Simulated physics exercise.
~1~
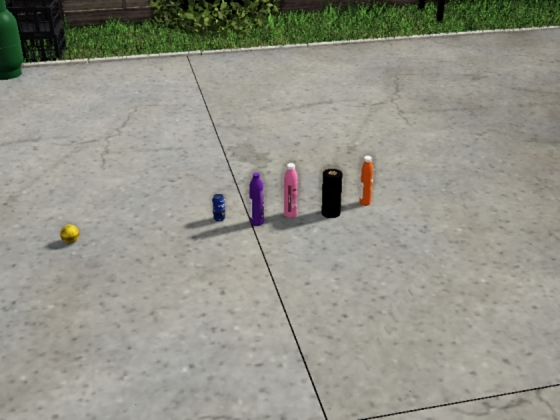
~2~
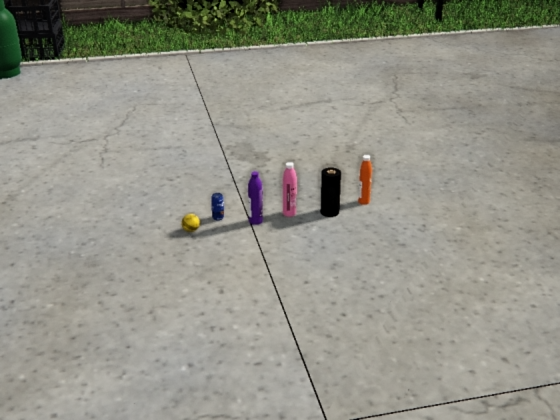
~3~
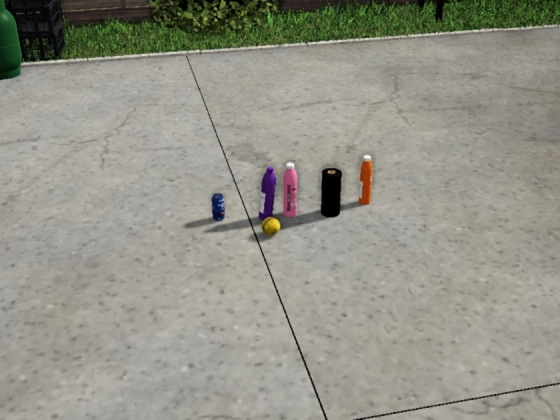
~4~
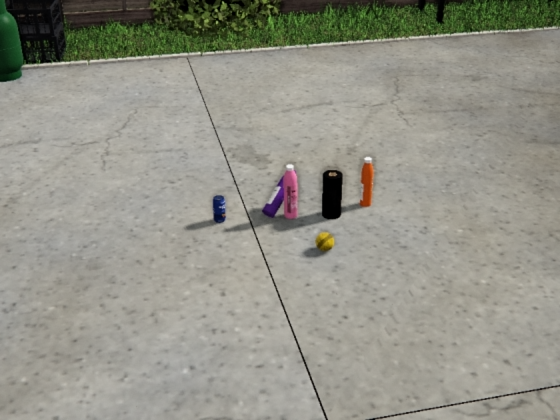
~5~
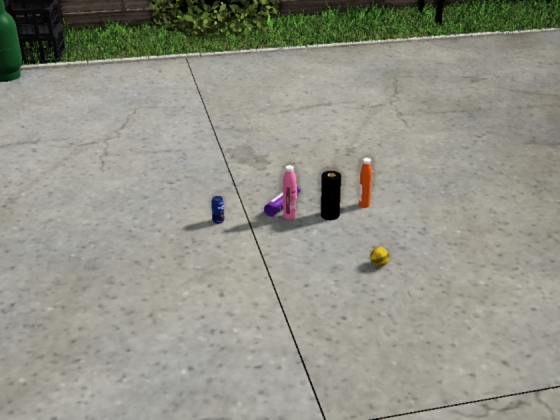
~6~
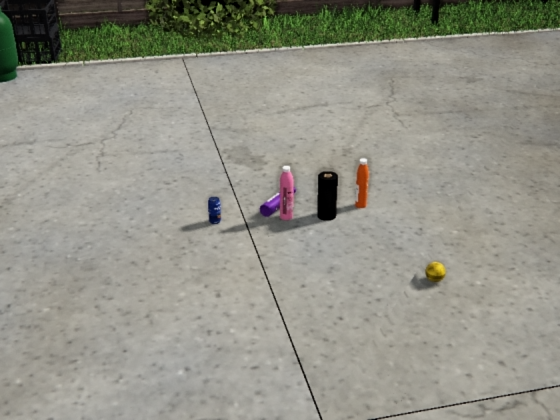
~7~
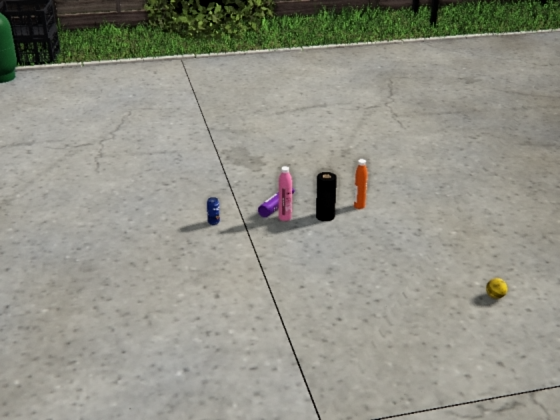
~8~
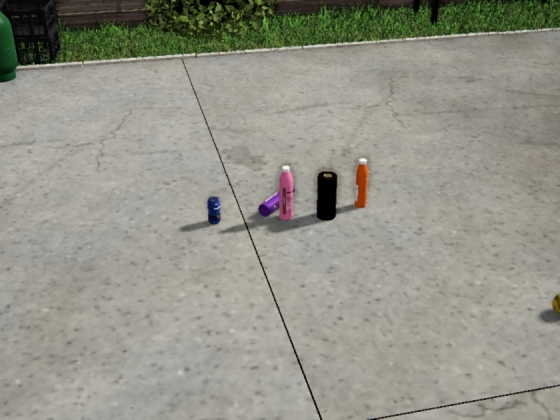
At first, a small blue can, a purple bottle, a pink bottle, a black roll and an orange bottle stand in a loose row on a concrete slab, with grass behind them. A yellow ball rolls in from the left, passing in front of the blue can. It strikes the purple bottle, which shifts right and tips toward the pink one. The ball veers toward the viewer and keeps rolling right as the purple bottle drops onto its side. Finally, the ball reaches the right edge, partly out of view, while the other four items still stand.
